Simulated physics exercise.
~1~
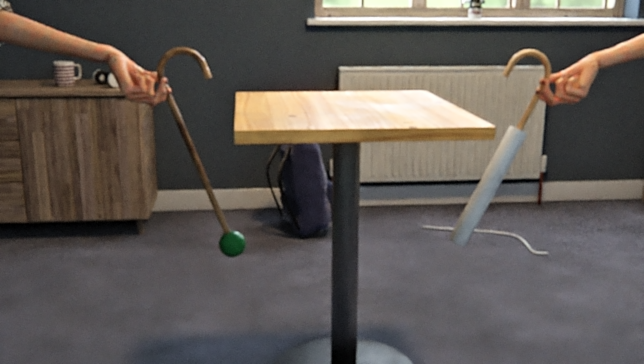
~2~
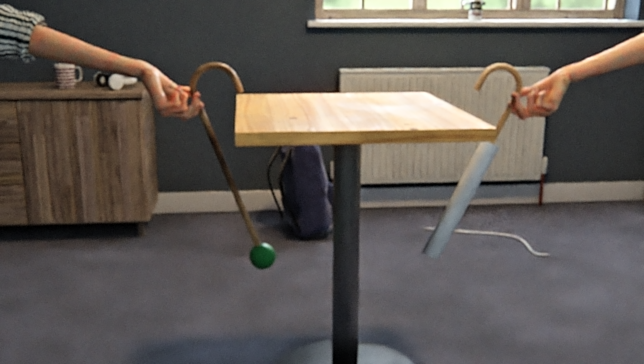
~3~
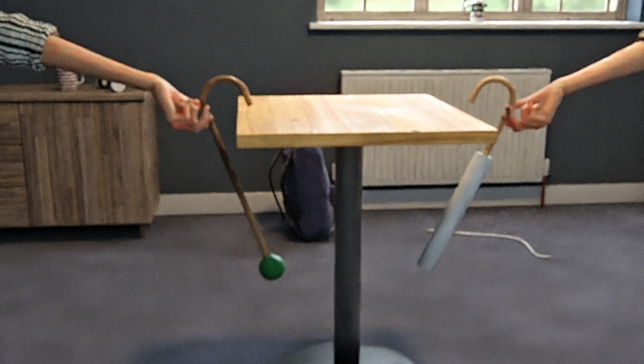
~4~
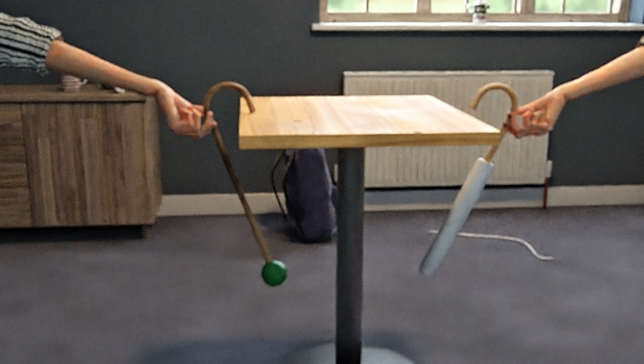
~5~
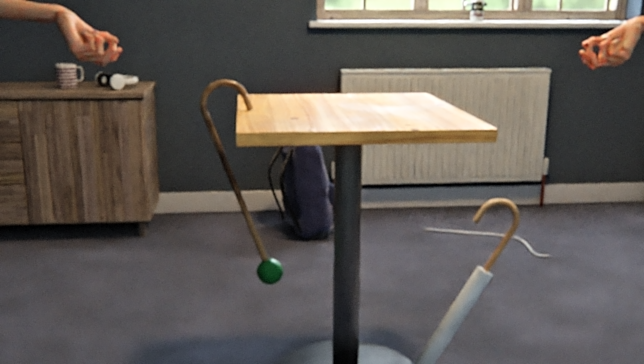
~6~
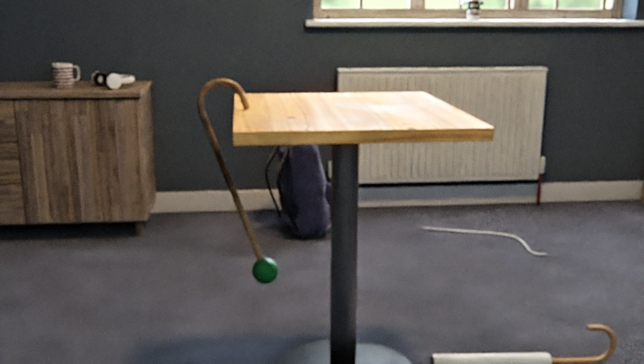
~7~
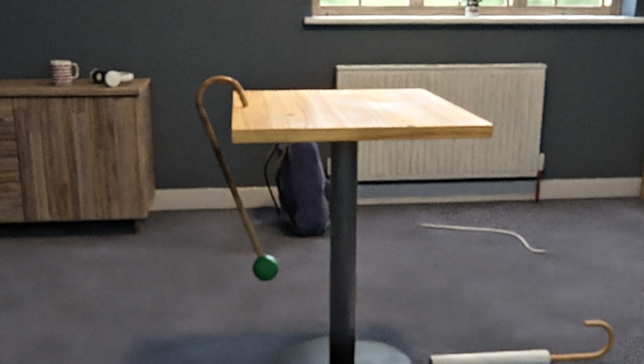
Two hands hang a green-tipped stick and white umbrella from a table; the umbrella falls.
